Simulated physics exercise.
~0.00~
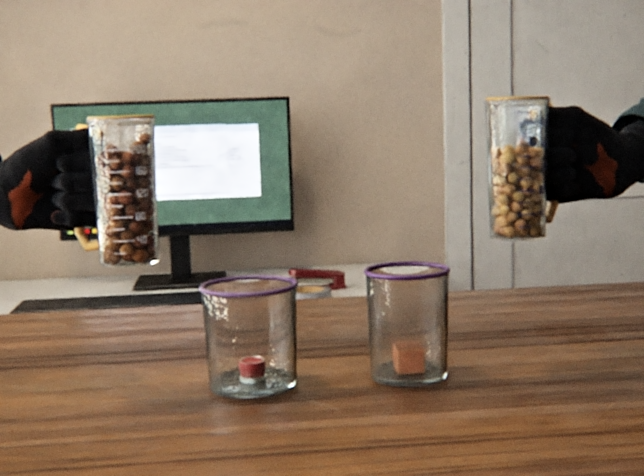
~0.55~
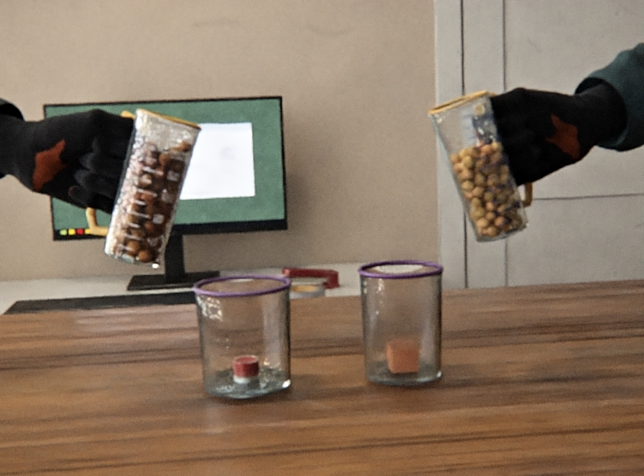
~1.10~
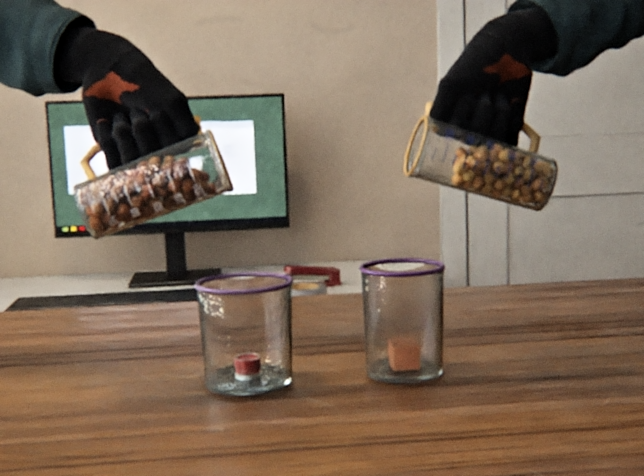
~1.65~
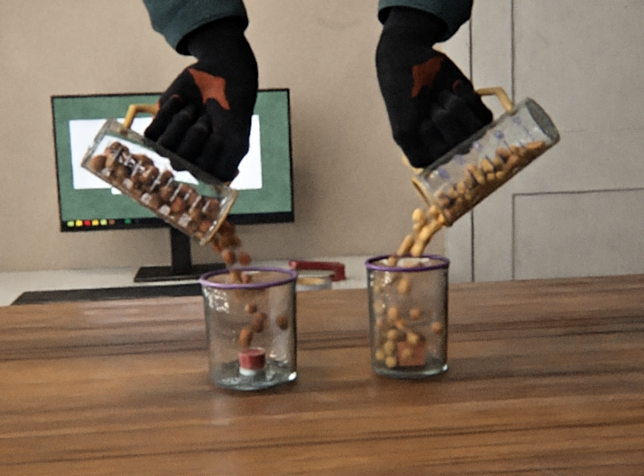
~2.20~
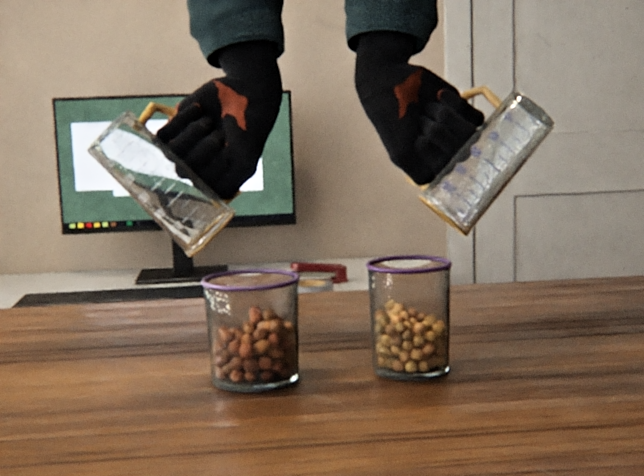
On a wooden table in front of a monitor and a pale wall, two clear glasses with purple rims stand side by side, the left holding a small red-and-white object and the right an orange block. Two black-gloved hands hold up clear cups, reddish-brown pieces on the left and pale tan ones on the right. The hands tilt the cups onto their sides, with nothing falling yet. They then tip them further over the glasses, and the pieces tumble in. Finally, both cups are empty, each glass is about half full, and both objects are buried from view.
